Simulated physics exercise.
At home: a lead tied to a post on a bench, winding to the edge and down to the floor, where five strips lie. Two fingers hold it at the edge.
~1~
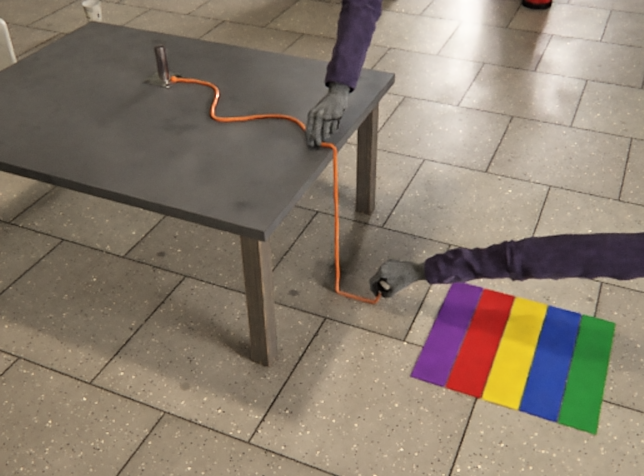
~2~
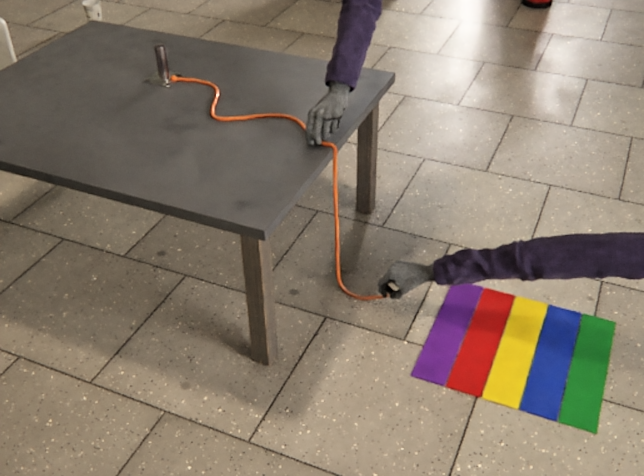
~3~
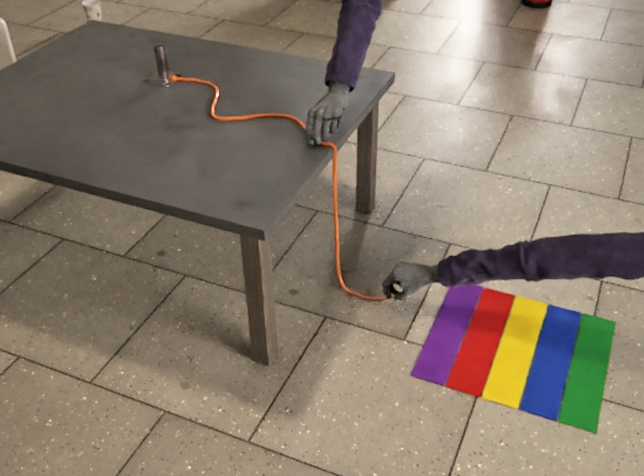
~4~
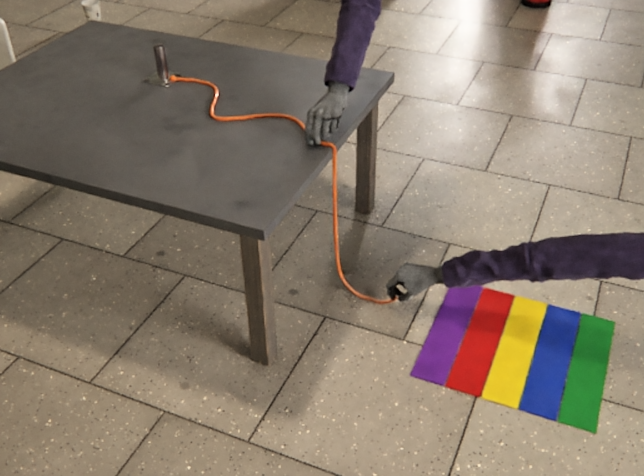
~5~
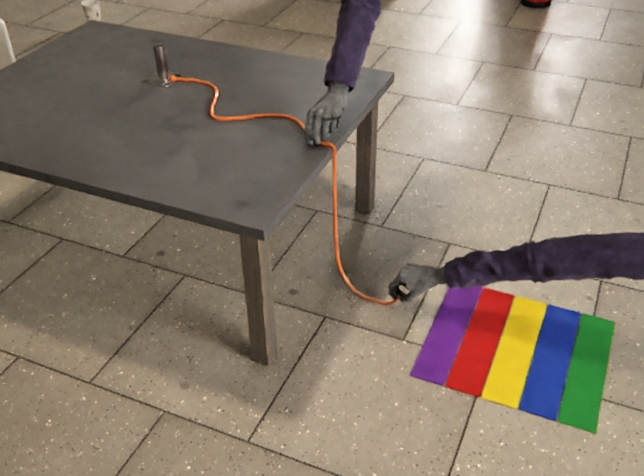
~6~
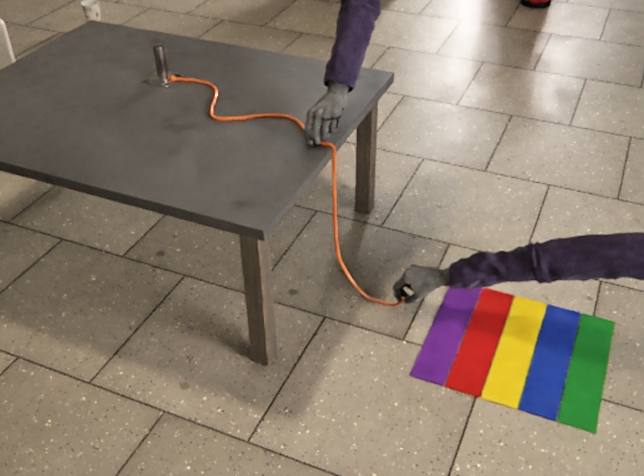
An orange cord winds from a short metal post across a dark grey table, passes under a gloved or grey hand at the edge and hangs to a tiled floor, seen from above at an angle. A second purple-sleeved arm reaches in from the right beside purple, red, yellow, blue and green strips. That lower hand draws the cord's end slightly rightward while the upper hand and view stay still.
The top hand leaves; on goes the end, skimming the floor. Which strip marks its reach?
The end stops over the blue strip.
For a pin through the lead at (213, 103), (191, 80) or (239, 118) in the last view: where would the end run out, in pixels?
In that order: (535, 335), (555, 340) and (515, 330).
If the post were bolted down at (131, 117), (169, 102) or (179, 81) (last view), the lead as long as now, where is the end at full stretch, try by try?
Near (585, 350), (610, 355) and (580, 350).
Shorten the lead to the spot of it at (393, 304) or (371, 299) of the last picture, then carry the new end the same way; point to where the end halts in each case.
About (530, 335) and (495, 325).
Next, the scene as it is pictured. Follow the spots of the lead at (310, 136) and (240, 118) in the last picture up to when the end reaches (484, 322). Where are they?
The first at (344, 162), the second at (279, 118).
Soon after, end near (484, 322); over red.
Then, end near (529, 335); over yellow.
At full stretch, end near (557, 343); over blue. It gets as far as the blue strip.
